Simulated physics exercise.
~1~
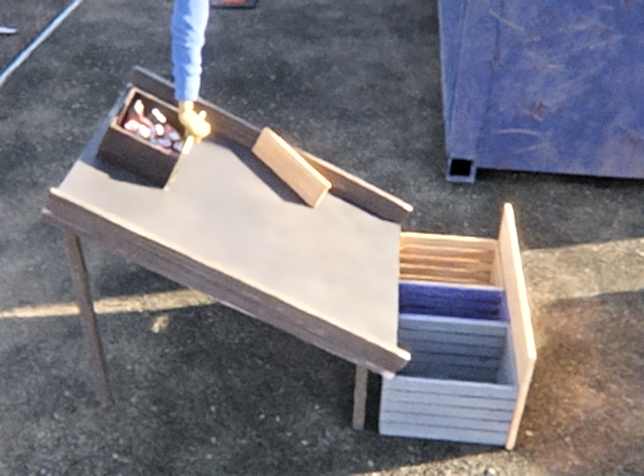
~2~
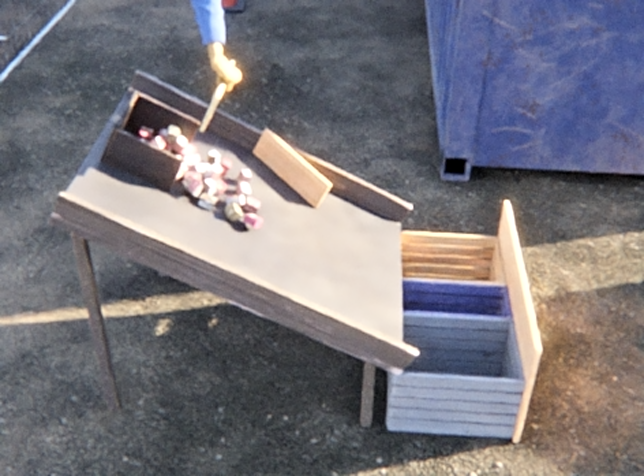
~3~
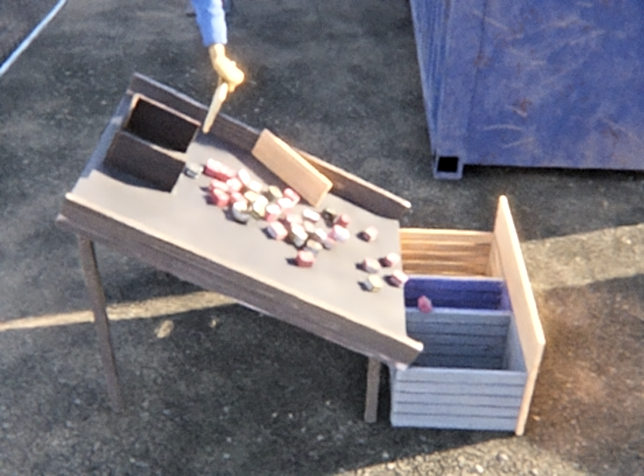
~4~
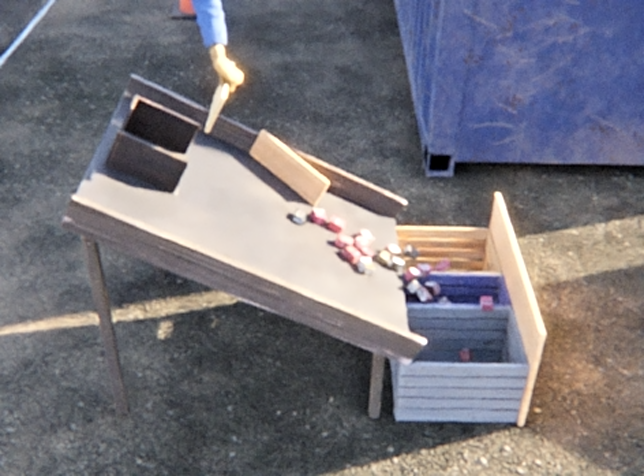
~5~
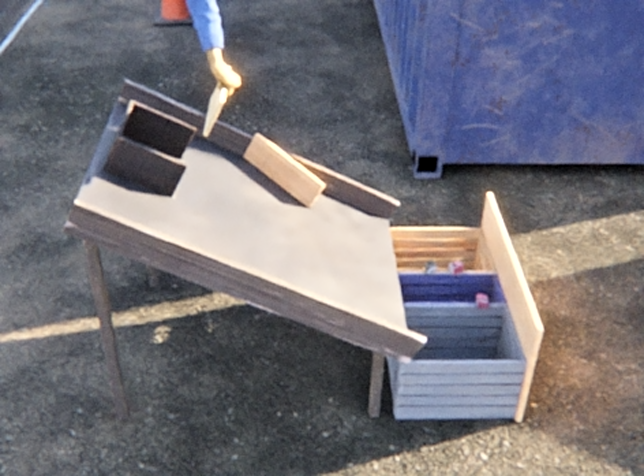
A pile of small pink and white cartons spilled down a sloping table after a hand lifted the gate of a black pen, slid past an angled board and dropped off the end, mostly into the blue tub, leaving the slope empty.
